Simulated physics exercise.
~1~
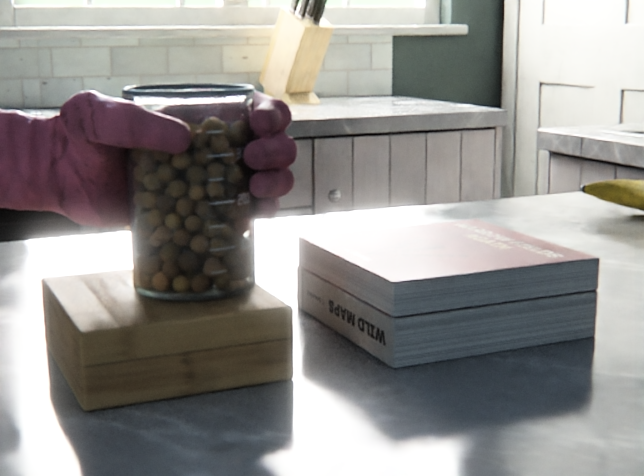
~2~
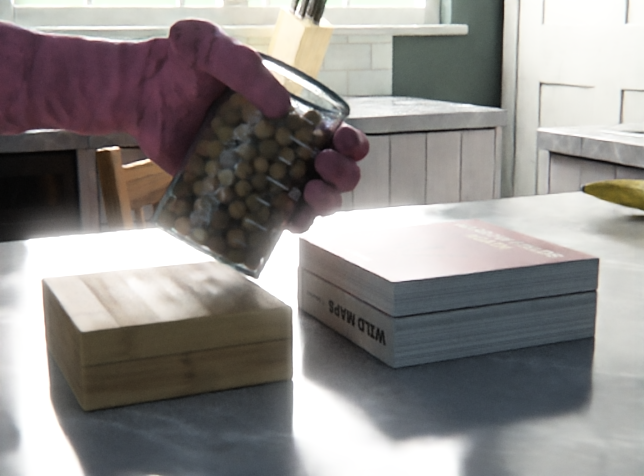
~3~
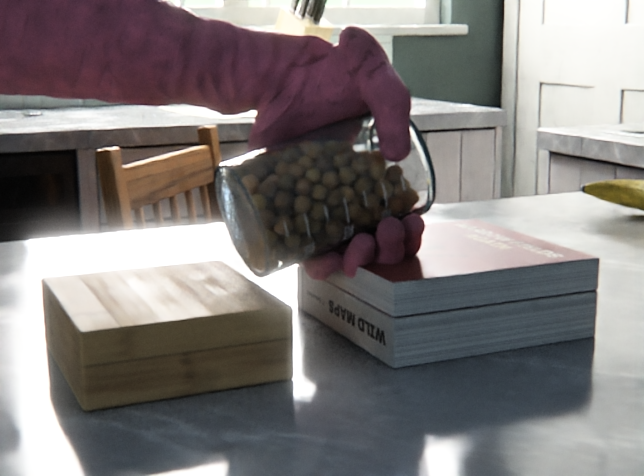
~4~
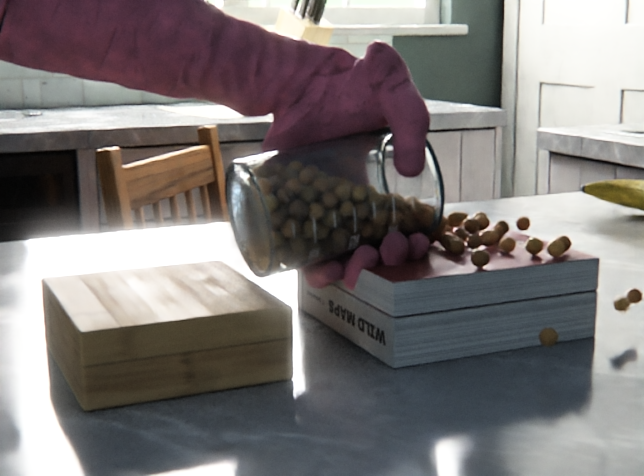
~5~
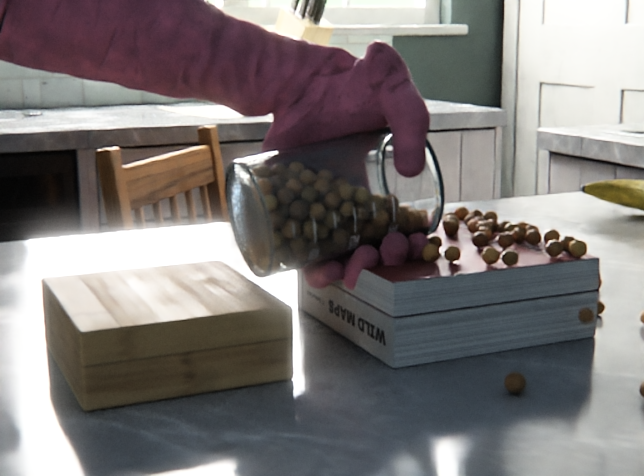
Pinkish-purple hand lifting a glass beaker of round wooden beads off a wooden box, tipping it against stacked books and spilling some.
